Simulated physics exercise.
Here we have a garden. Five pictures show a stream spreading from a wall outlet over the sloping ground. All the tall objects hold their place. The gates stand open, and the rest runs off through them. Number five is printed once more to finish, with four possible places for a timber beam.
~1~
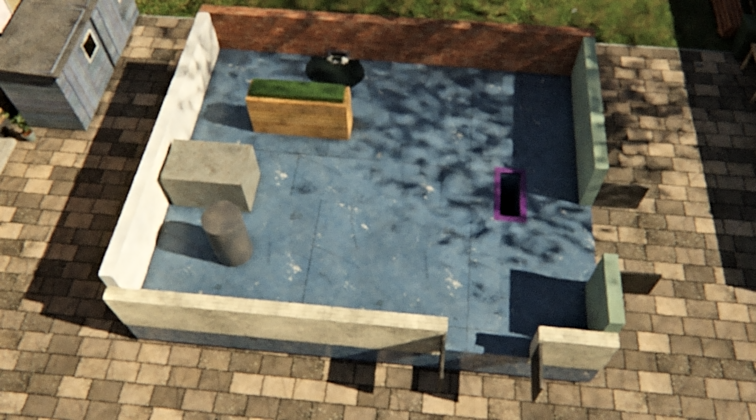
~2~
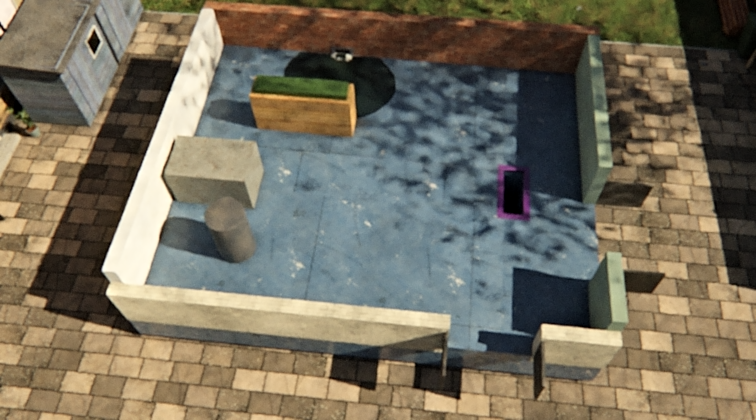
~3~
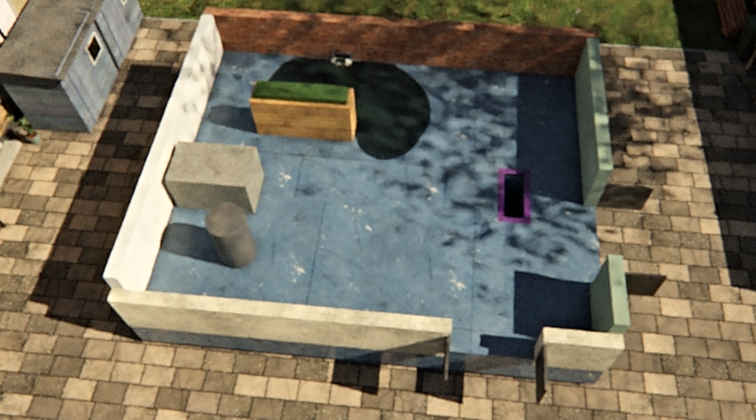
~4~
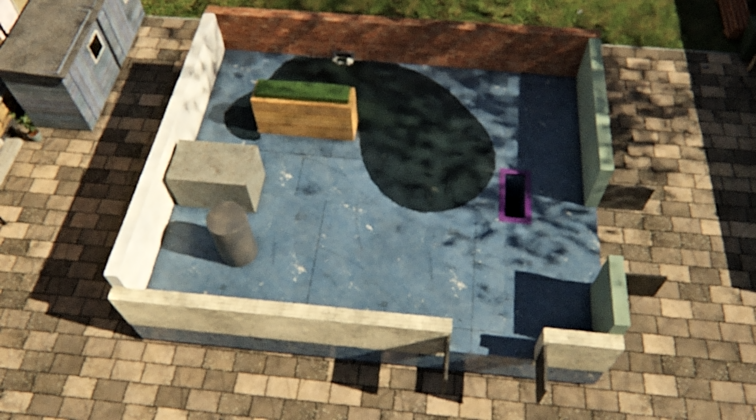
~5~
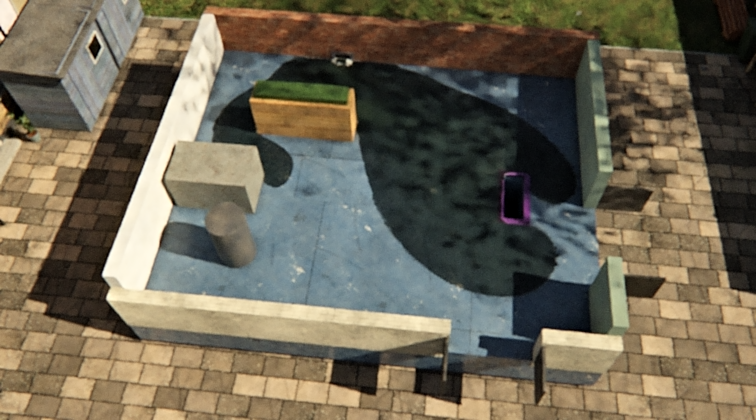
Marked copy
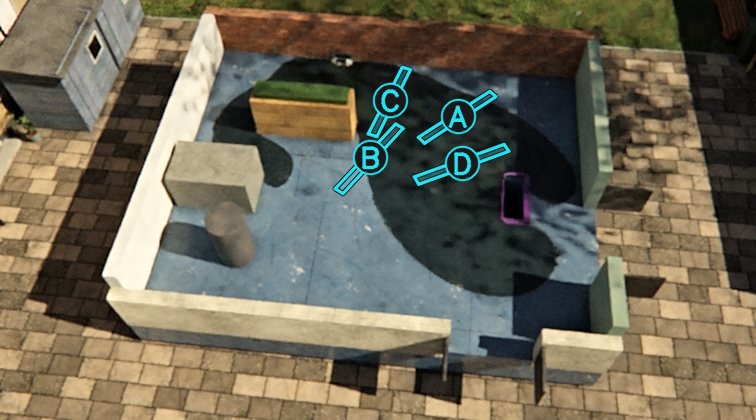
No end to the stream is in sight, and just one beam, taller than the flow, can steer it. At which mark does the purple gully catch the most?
The answer is position B.
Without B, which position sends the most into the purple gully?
The answer is A.
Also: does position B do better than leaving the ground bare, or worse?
Worse.
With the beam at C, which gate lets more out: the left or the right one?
More leaves on the left.
On the marked copy, A from (421, 140) to (492, 93); B from (339, 191) to (399, 126); C from (372, 135) to (406, 68); D from (416, 180) to (506, 147).
With A, about 11 % of the stream runs into the purple gully, about 88 % out by the gates.
With B, about 21 % of the stream runs into the purple gully, about 79 % out by the gates.
With C, about 4 % of the stream runs into the purple gully, about 90 % out by the gates.
With D, about 3 % of the stream runs into the purple gully, about 96 % out by the gates.
